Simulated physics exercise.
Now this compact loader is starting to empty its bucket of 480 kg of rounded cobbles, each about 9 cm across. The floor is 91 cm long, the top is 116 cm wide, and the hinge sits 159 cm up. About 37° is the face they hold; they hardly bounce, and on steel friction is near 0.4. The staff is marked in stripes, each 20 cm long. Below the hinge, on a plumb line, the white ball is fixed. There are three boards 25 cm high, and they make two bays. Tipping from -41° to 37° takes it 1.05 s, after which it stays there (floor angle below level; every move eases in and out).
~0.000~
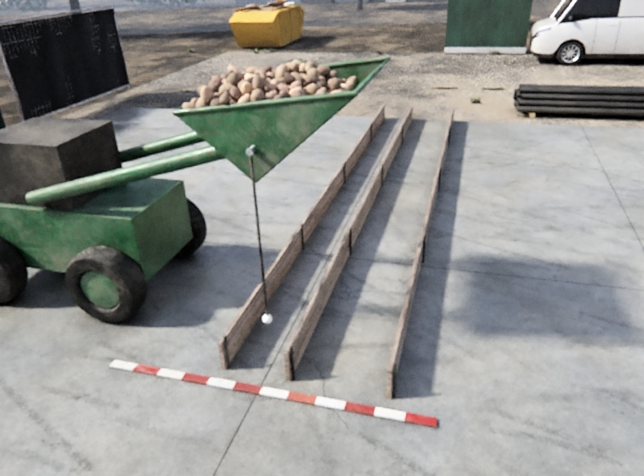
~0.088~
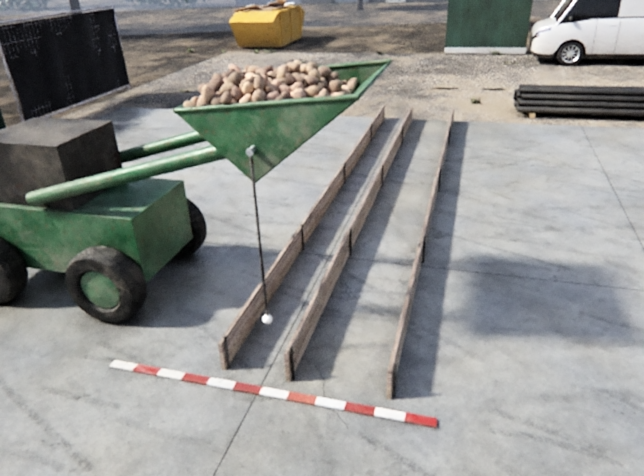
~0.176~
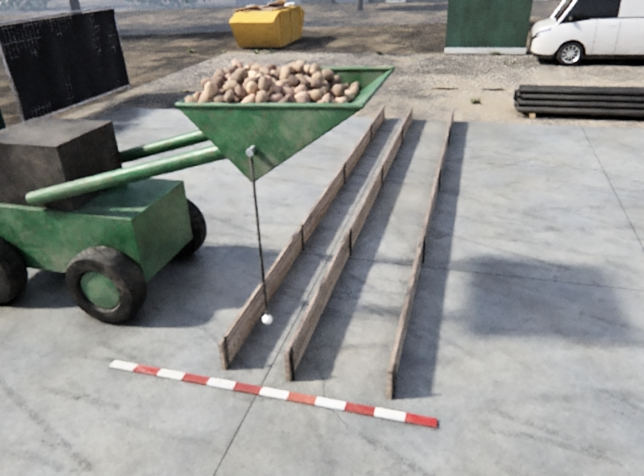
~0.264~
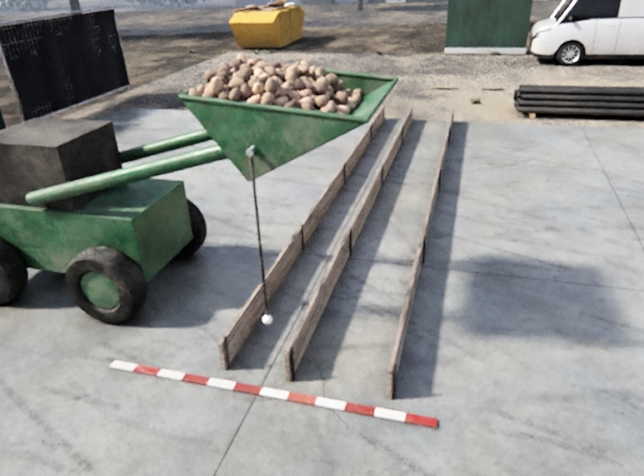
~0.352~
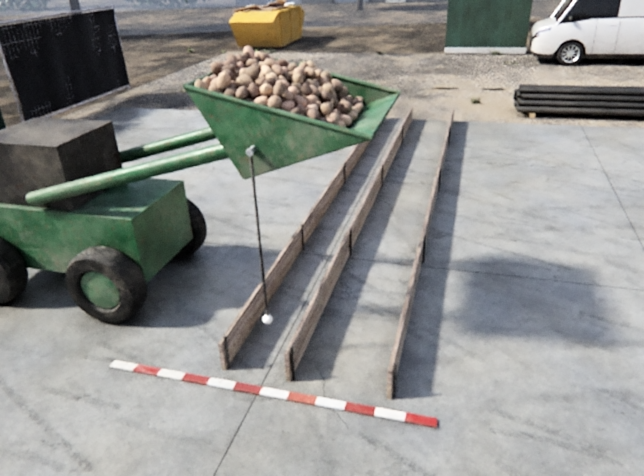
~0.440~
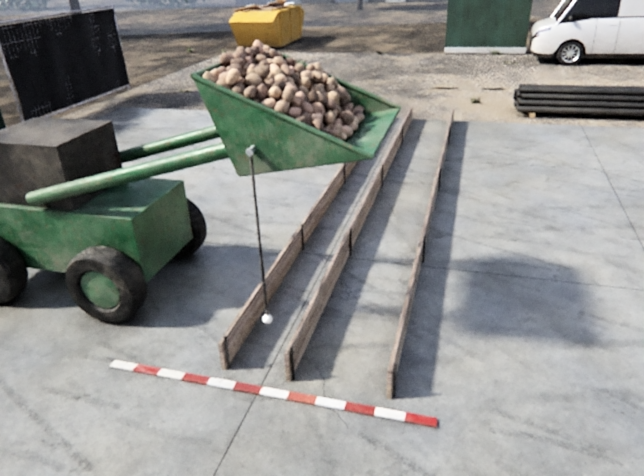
The clip opens with a green loader on the left holding a raised bucket heaped with rounded stones beside three long, low boards on a concrete floor. The bucket rotates slowly at first, then faster, its right-hand lip dropping and its left edge rising, while the stones shift and tilt with it.
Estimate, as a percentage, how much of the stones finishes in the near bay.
I would say roughly 0 per cent.
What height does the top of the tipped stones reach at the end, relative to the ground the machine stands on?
It rests some 24 cm higher than the ground the machine stands on.
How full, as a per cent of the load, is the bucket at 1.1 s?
I'd say it's holding near 65 per cent.
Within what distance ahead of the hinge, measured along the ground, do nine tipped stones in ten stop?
I'd say near 190 cm ahead of it.
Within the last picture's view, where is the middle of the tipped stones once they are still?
At about pixel (443, 319) in the last view.
After 0.8 s the floor is at 25°; 100 % in the bucket; the foremost stones are at (362, 181).
After 1.1 s the floor is at 37°; 63 % in the bucket, 34 % in the far bay, 2 % past the last board; the foremost stones are at (418, 296).
After 1.5 s the floor is at 37°; 15 % in the bucket, 44 % in the far bay, 42 % past the last board; the foremost stones are at (500, 328).
After 4.1 s the floor is at 37°; 0 % in the bucket, 30 % in the far bay, 70 % past the last board; the foremost stones are past the picture's edge.
